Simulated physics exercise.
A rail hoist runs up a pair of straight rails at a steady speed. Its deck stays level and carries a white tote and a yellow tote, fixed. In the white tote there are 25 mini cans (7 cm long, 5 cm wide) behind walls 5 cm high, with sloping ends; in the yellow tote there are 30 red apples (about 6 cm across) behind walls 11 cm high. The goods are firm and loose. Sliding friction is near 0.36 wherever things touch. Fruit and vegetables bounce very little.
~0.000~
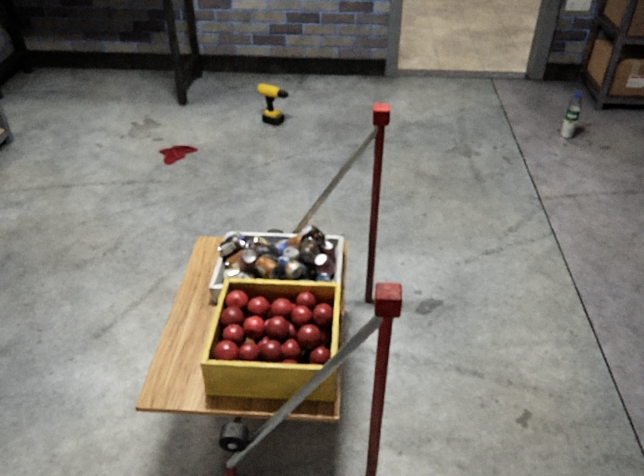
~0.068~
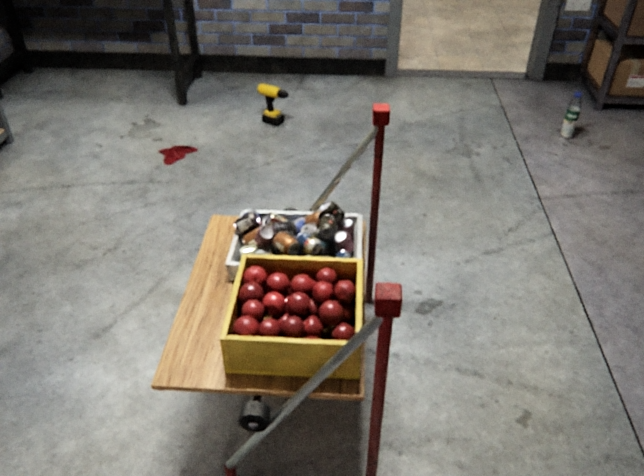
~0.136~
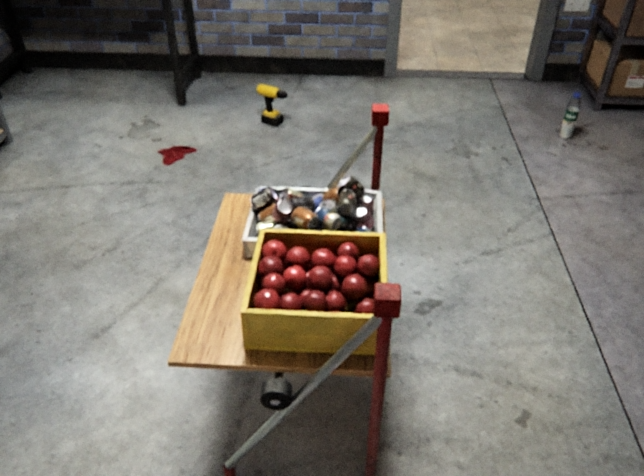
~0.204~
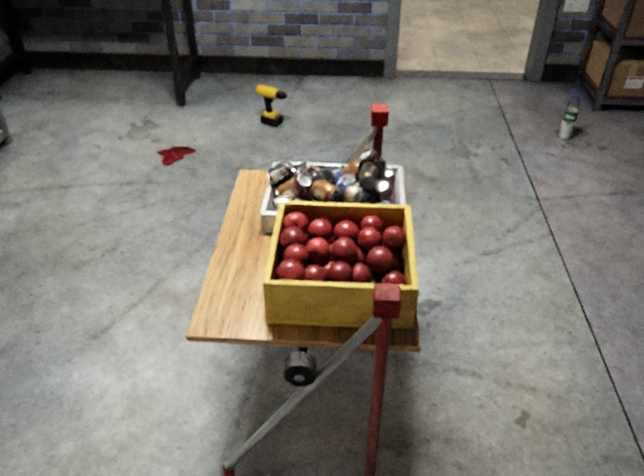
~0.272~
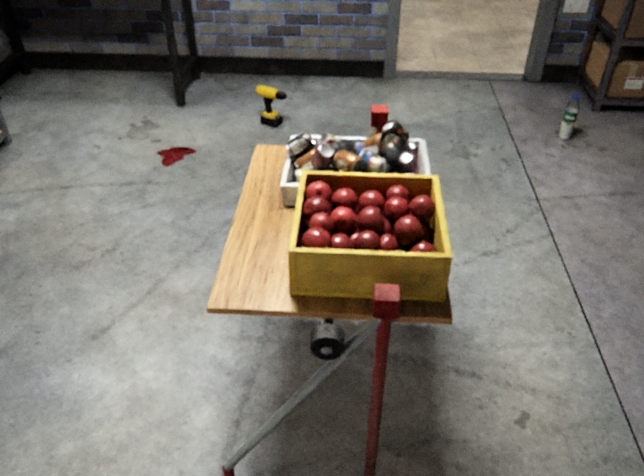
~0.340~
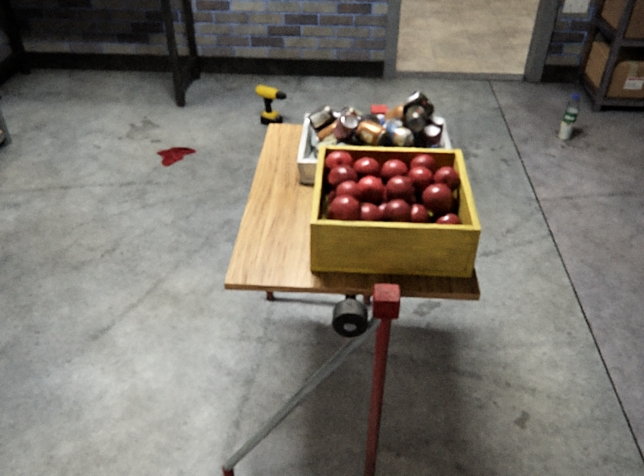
A wooden board carrying a yellow box of red apples, with a white tote of small mixed-colour cans behind it, sits low between two red posts with slanting grey bars, seen from above in a concrete-floored workshop. A yellow drill, a red cloth and a bottle lie or stand beyond, before a brick wall. The board rises steadily rightward, its load riding along, while the camera stays still.
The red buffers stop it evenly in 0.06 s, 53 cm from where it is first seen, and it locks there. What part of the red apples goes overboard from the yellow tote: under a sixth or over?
Out of the yellow tote go under a sixth of the red apples.
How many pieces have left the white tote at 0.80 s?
About: White tote 8.
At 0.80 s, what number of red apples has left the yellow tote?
Roughly 1 of them.
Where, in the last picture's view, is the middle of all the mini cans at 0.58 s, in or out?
Around (423, 133).
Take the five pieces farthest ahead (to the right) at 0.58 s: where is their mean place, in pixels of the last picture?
At about (481, 144).
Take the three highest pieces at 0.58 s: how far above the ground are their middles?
About 92 cm.
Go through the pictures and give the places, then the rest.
In the first picture (places track the rim corner closest to us here), yellow tote (330, 368); white tote (its farthest corner) (230, 233); 0 cm travelled; all still inside.
In the second picture, yellow tote (356, 343); white tote (245, 211); 11 cm travelled.
In the third picture, yellow tote (382, 317); white tote (260, 187); 22 cm travelled.
In the fourth picture, yellow tote (412, 287); white tote (277, 163); 33 cm travelled.
In the fifth picture, yellow tote (445, 255); white tote (295, 136); 44 cm travelled.
In the sixth picture, yellow tote (474, 228); white tote (310, 114); 53 cm travelled; all still inside.
After 0.42 s, the white tote has all 25 and the yellow tote has all 30.
After 0.58 s, the white tote is down by 6 of 25 and the yellow tote is down by 1 of 30.
After 0.80 s, the white tote is down by 9 of 25 and the yellow tote is down by 1 of 30.
Final count (at 1.35 s), the white tote is down by 9 of 25 and the yellow tote is down by 1 of 30. Asked share, 1 of 30, 3 per cent.
